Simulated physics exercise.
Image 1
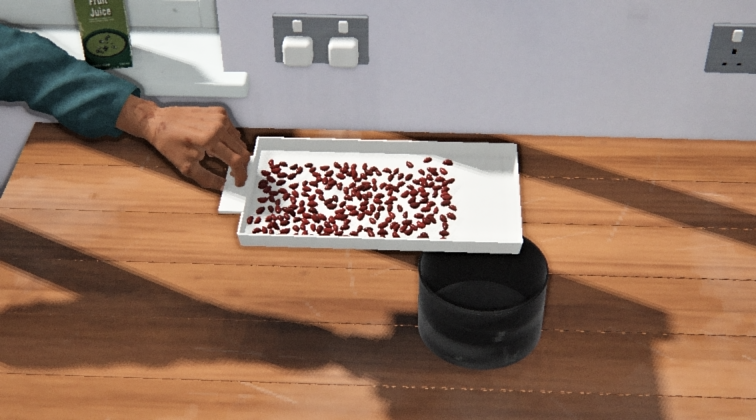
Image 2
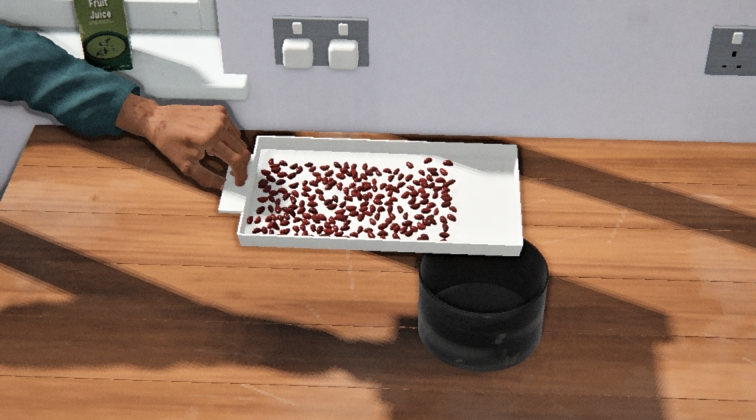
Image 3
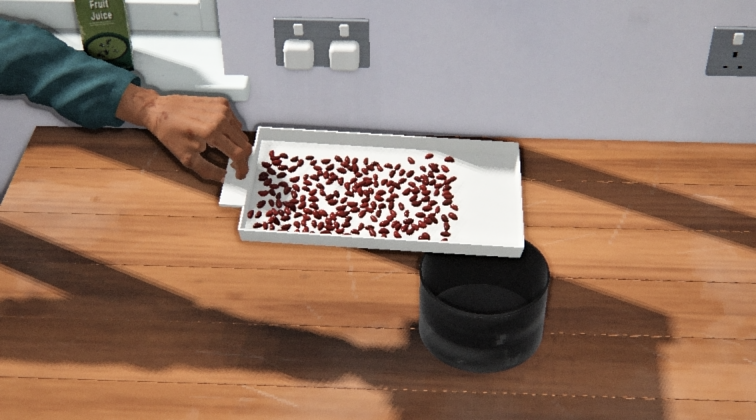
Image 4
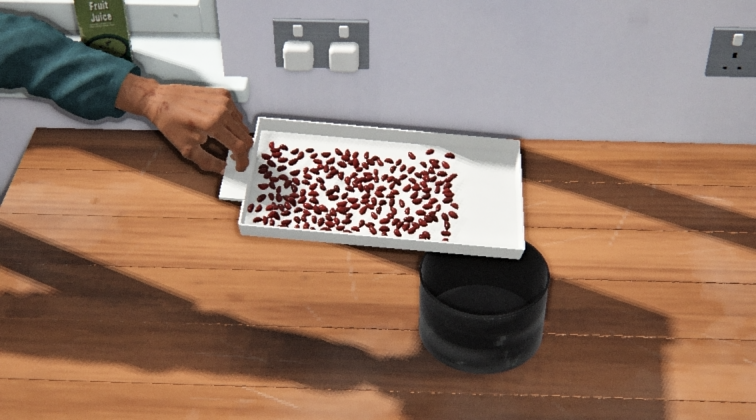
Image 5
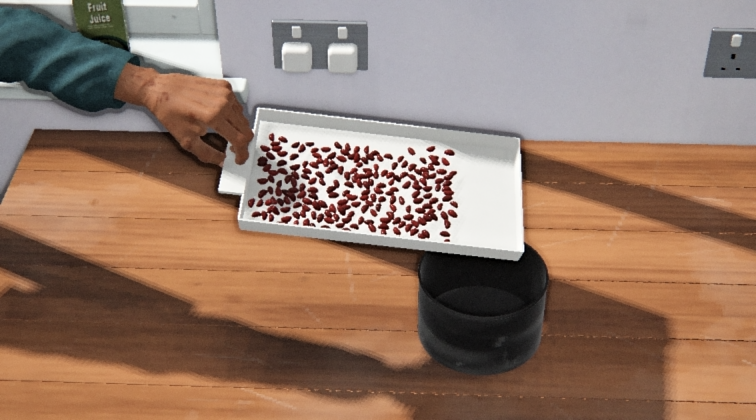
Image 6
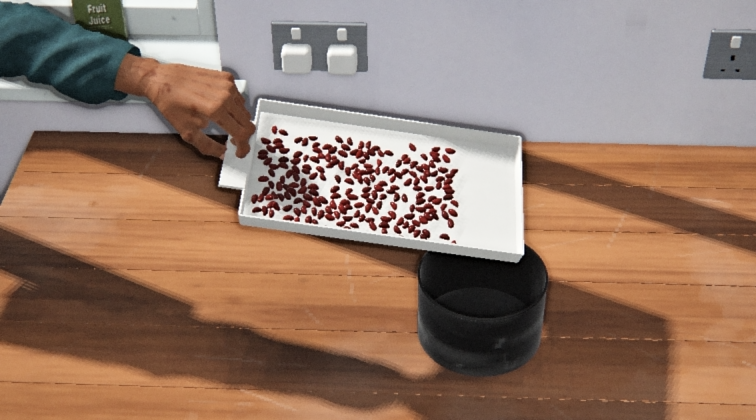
A hand in a dark teal sleeve reaches in from the left over a wooden worktop, seen from above at an angle, with a pale wall and sockets behind. It holds the end of a white tray scattered with dark red beans, the tray's right end above a black pot. The hand slowly raises the left end, tilting the tray slightly down to the right, while the beans keep their places on it.
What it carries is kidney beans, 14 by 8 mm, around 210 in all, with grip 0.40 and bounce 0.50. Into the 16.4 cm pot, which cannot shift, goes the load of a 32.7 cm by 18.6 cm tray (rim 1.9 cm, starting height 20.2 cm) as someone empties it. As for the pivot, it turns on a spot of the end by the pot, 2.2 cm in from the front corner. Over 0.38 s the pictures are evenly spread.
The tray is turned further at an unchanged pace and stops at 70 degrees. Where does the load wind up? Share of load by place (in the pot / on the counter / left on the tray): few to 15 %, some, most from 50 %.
Pot: Few; counter: Most; left on the tray: Some.
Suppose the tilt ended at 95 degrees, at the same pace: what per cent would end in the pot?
Near 0 %, then.
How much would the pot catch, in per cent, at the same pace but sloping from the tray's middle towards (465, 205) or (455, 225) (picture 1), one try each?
That would be close to 5 per cent, then close to 0 per cent.
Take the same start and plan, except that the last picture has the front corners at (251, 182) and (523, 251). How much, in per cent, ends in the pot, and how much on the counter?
In the pot: 0 per cent; on the counter: 65 per cent.
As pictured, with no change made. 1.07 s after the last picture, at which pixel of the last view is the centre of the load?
Approximately (443, 198) in the last picture.
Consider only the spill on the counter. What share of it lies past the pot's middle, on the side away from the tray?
90 per cent.
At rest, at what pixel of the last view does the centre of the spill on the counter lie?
It comes to rest with its centre close to (571, 413).
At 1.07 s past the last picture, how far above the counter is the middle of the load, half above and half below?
The halfway mark is near 30 cm.
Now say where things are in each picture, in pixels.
The first frame shows tray tilt 0 degrees, front corners at (241, 233) and (519, 241); middle of the pieces at (349, 198); pot at (483, 267).
The second frame shows tray tilt 1 degrees, front corners at (241, 233) and (520, 243); middle of the pieces at (349, 198).
The third frame shows tray tilt 4 degrees, front corners at (242, 228) and (521, 245), lowest corner right front; middle of the pieces at (350, 194).
The fourth frame shows tray tilt 7 degrees, front corners at (242, 223) and (522, 247), lowest corner right front; middle of the pieces at (361, 188).
The fifth frame shows tray tilt 10 degrees, front corners at (241, 218) and (521, 249), lowest corner right front; middle of the pieces at (359, 184).
The sixth frame shows tray tilt 13 degrees, front corners at (242, 213) and (521, 252), lowest corner right front; middle of the pieces at (360, 180); pot at (483, 274).
Then, 0.64 s after the last picture, tilt 40 degrees; the tray holds 100 %, the pot 0 %.
Then, 1.07 s after the last picture, tilt 57 degrees; the tray holds 100 %, the pot 0 %.
Then, 1.58 s after the last picture, tilt 70 degrees; the tray holds 95 %, the pot 0 %.
In the end, pot 0 %, counter 75 %, tray 25 %.
